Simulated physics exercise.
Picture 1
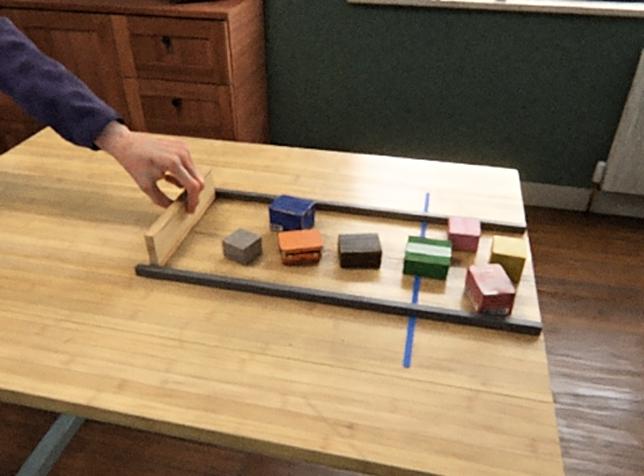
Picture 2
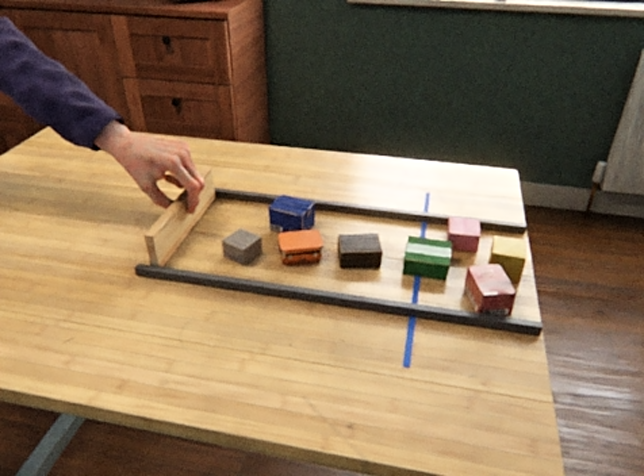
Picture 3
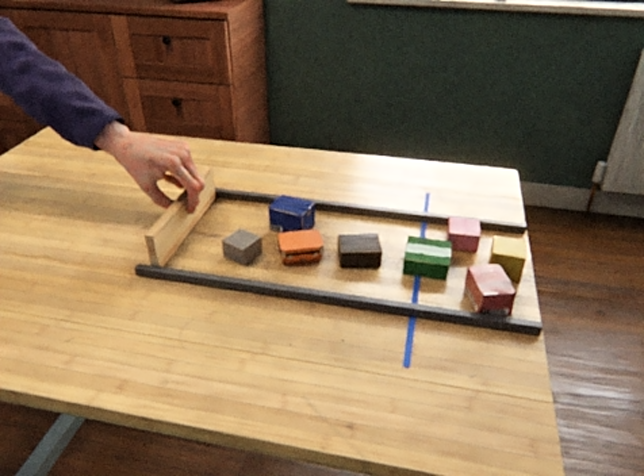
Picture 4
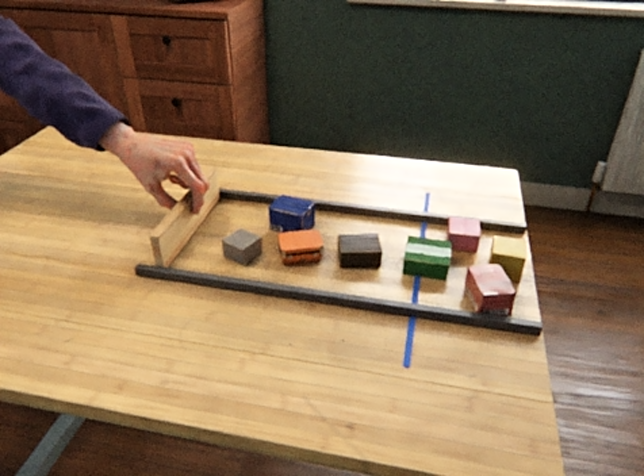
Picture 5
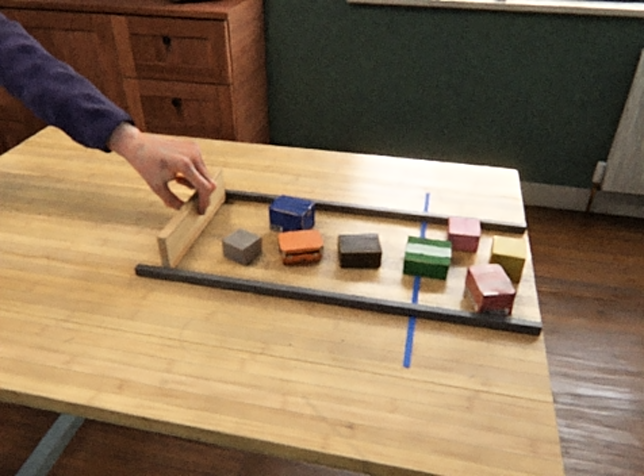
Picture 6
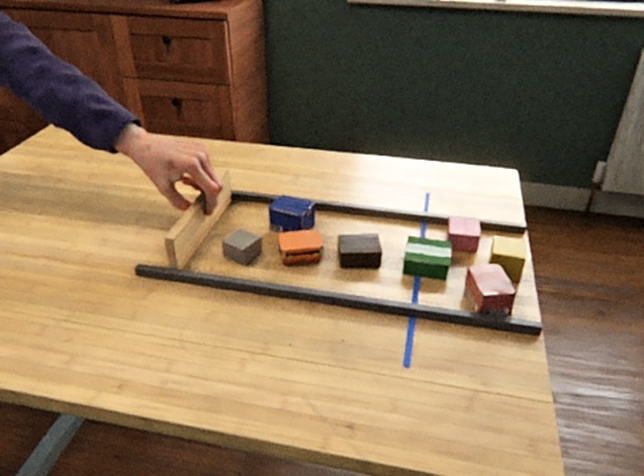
To begin with, a hand holds a wooden board upright at the left end of two dark rails, with colourful blocks spread between them and blue tape crossing the table. The hand then slides the board slightly right, nearer the grey block, while the blocks stay still.
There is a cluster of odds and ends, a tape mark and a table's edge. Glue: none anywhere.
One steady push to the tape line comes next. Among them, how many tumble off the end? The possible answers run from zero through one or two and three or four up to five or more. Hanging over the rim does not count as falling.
Count them up and one or two have fallen.
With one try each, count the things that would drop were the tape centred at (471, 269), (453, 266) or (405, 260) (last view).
Try by try, 3, 3 and 2.
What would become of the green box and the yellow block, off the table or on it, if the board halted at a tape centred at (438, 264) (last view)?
Well, the green box plunges, and the yellow block plunges.
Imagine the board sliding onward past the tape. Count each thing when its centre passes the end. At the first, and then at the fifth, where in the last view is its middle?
At the first moment about (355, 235), at the next about (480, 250).
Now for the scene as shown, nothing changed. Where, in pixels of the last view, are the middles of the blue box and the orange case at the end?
Reading them off: First (443, 232); then (473, 271).
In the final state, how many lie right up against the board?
The count in contact is 2.
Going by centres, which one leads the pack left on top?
Result - the black block.
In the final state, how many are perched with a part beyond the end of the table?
It totals 1.
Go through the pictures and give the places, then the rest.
Yellow block (507, 258); red box (489, 290); pink block (463, 234); board (184, 214); tape (420, 262), in the first picture.
Red box (489, 290); green box (427, 257), in the second picture.
Pink block (463, 234); black block (360, 250), in the third picture.
Yellow block (507, 259); blue box (292, 216), in the fourth picture.
Red box (489, 290); grey block (242, 246), in the fifth picture.
Yellow block (507, 259); red box (489, 290); pink block (463, 234); board (202, 216); tape (420, 262), in the sixth picture.
Soon after, none off yet; yellow block at rest near (507, 259); red box at rest near (489, 290); pink block at rest near (463, 234).
At rest, the number that fall off is one or two; fallen, green box and yellow block.
